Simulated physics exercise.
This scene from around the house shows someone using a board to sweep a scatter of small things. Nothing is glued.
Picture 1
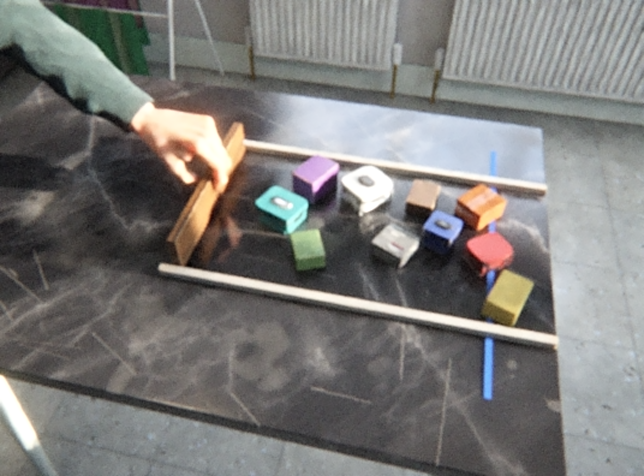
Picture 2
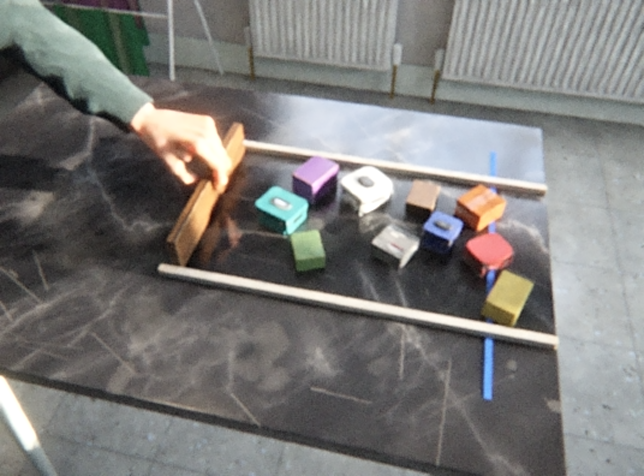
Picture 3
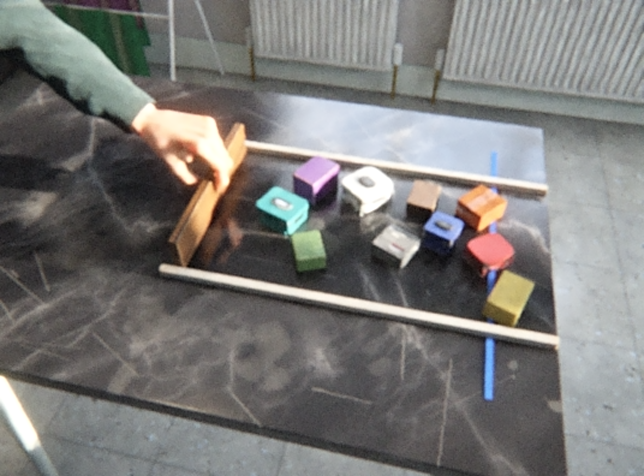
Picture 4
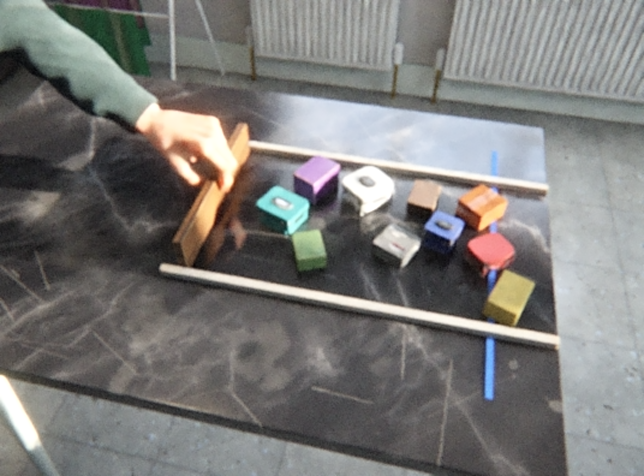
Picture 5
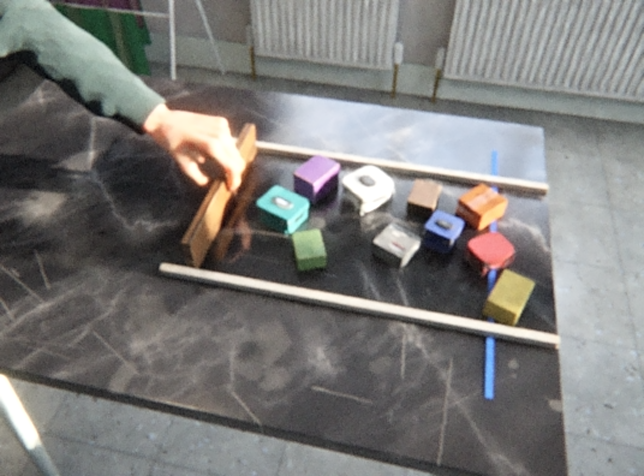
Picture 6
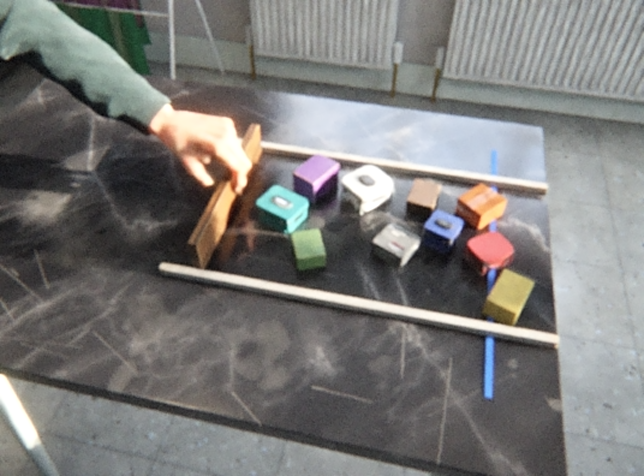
In the video, a hand holds a wooden board upright on a dark tabletop and slides it slightly right toward scattered colored blocks and cases between two pale strips, while the objects stay still near a blue tape line.
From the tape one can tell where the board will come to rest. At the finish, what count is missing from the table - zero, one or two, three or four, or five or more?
Missing: Three or four.
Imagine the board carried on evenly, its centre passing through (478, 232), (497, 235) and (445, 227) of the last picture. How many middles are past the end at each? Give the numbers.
Respectively 3, 4 and 1.
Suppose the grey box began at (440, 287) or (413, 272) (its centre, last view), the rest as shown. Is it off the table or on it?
Results in order - still up; still up.
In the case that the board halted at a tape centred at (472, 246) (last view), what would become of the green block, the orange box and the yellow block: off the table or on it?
Green block stays put, orange box goes off, yellow block stays put.
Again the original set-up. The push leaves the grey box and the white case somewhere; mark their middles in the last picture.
First at (540, 274); second at (544, 206).
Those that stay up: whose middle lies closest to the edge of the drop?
That'd be the blue case, foremost of the lot.
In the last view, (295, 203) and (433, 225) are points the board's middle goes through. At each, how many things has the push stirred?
2 by the first point, 9 by the second.
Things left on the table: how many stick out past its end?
You'd get 4.
Soon after, none off yet; yellow block at rest near (508, 297); red case at rest near (488, 253); orange box at rest near (480, 206).
Then, none off yet; yellow block at rest near (508, 297); red case moving near (492, 256); orange box moved about its own width near (527, 212).
At rest, the number that fall off is three or four; fallen, brown block, orange box and red case.
